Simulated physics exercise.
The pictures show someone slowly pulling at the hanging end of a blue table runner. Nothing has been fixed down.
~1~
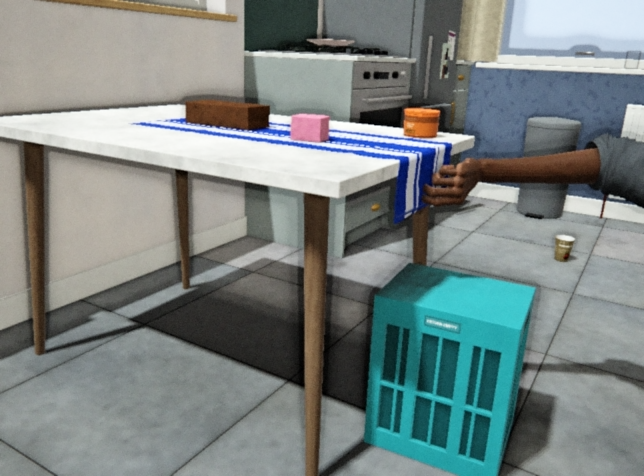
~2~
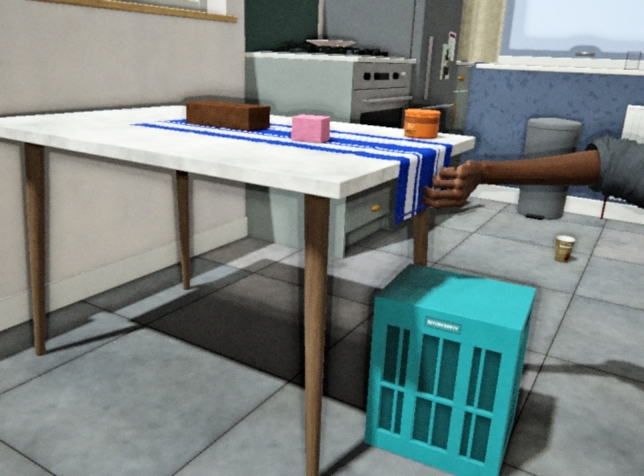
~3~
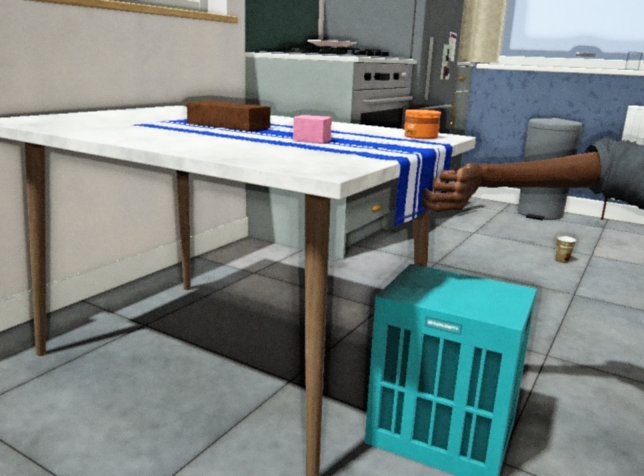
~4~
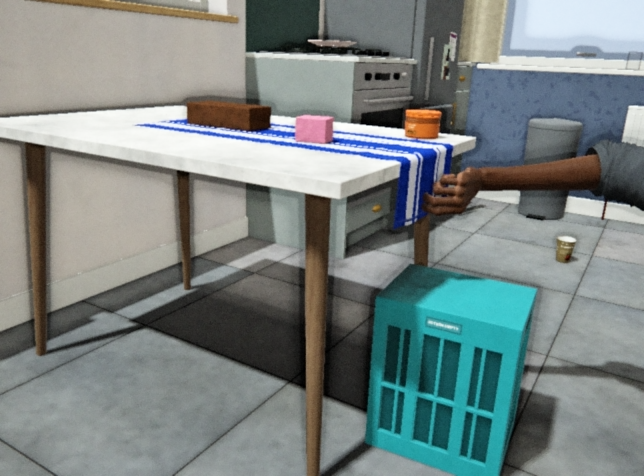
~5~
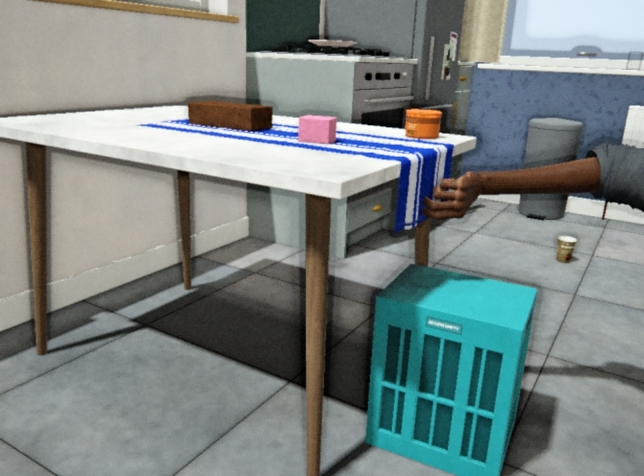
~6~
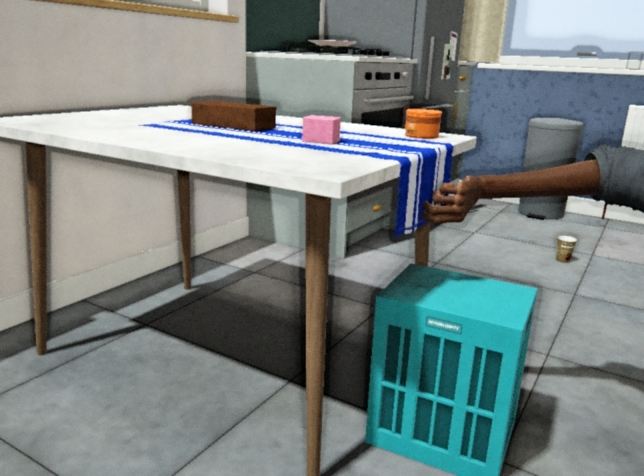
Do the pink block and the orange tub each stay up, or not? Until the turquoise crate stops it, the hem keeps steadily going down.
Taking each: The pink block stays up, the orange tub stays up.
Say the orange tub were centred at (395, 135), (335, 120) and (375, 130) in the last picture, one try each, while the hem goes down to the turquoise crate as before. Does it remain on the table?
In the first case it is carried off; in the second case it keeps clear of the edge; in the third case it comes down.
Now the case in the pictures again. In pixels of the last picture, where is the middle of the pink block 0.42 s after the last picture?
I'd say close to (349, 133).
Then, 0.42 s later than the last view, hem going down; block carried along near (349, 133); tub as before.
Then, 0.82 s later than the last view, hem on the crate; block carried along near (376, 136); tub as before.
Finally, hem on the crate; block carried along near (381, 137); tub as before. The pink block keeps clear of the edge and the orange tub stays on the table.
